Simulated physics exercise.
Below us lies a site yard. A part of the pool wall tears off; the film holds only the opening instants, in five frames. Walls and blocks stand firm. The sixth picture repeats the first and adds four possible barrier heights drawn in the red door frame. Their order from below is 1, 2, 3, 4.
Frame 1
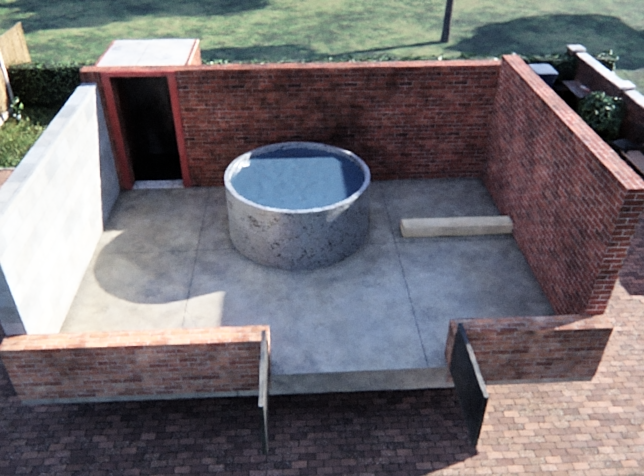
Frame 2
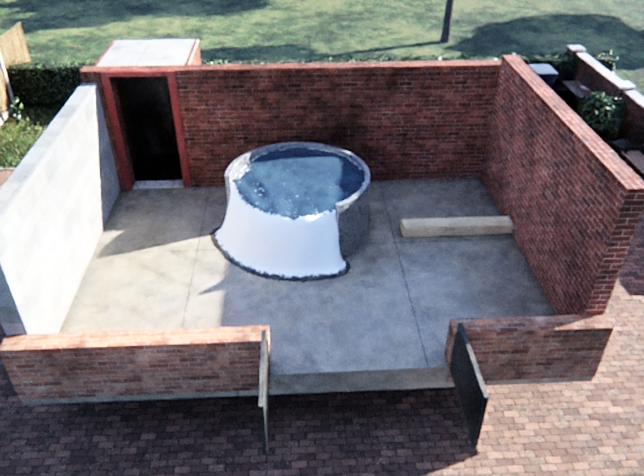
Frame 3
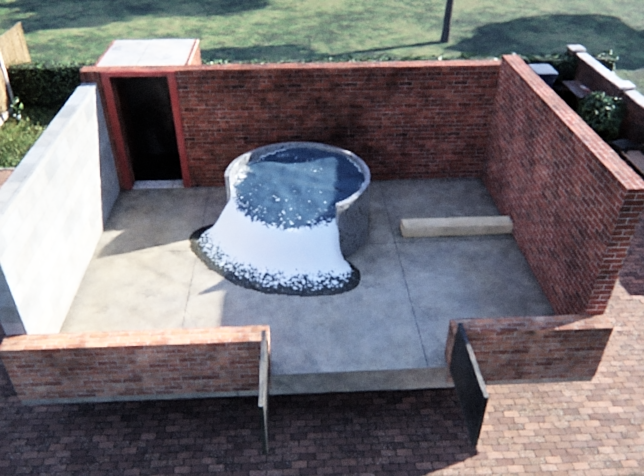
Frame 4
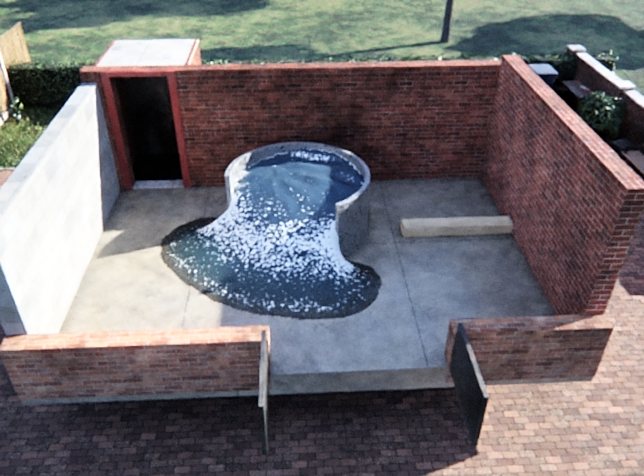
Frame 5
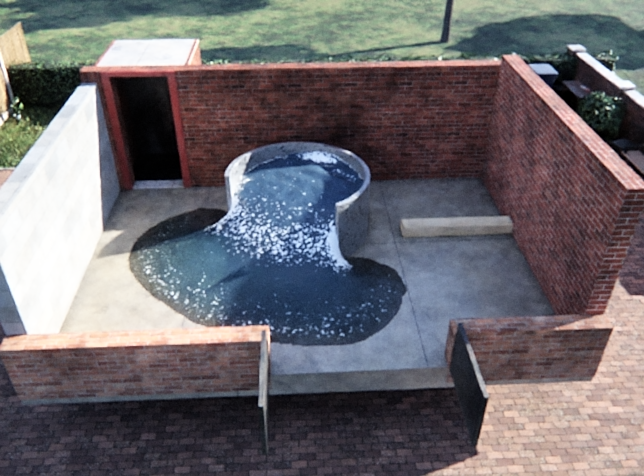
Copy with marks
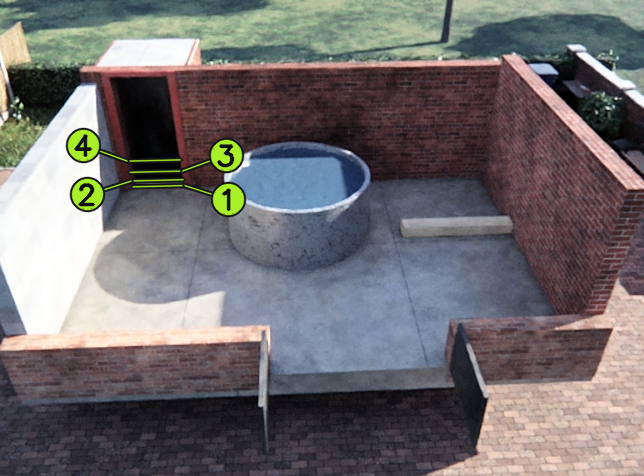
A round grey pool of water stands near the middle of a walled concrete yard, seen from above by a still camera. Red brick walls rise behind and right, a pale wall left, with a dark red-framed doorway at back left, a pale beam right and an open gate in front. Water pours from the pool's front in a white sheet, then fans across the floor in a dark, foam-flecked puddle.
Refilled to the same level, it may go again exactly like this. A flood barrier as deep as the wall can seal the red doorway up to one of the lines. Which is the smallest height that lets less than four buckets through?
Line 3.
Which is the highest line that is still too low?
That is line 2.
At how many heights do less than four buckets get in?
Two.
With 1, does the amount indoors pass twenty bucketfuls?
Yes, it does.
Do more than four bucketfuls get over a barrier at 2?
Yes, that goes wrong.
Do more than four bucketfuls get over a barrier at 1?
Yes.
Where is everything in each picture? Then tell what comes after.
Water in the pool at rest, its middle at (298, 178); foot of the red doorway at (159, 188); open gate at (360, 319), in the first frame.
Front seen at (345, 268), 3 % of the ground wet, in the second frame.
Front seen at (198, 234), 7 % of the ground wet, in the third frame.
Front seen at (179, 230), 15 % of the ground wet, in the fourth frame.
Front seen at (390, 299), 26 % of the ground wet, in the fifth frame.
On the marked copy, 1 at (158, 186); 2 at (157, 180); 3 at (156, 171); 4 at (154, 160); from the bottom up 1, 2, 3, 4.
Choosing 1, dozens of bucketfuls pour in.
Choosing 2, about 12 bucketfuls get in.
Choosing 3, a splash gets over, under a bucket.
Choosing 4, nothing gets over.
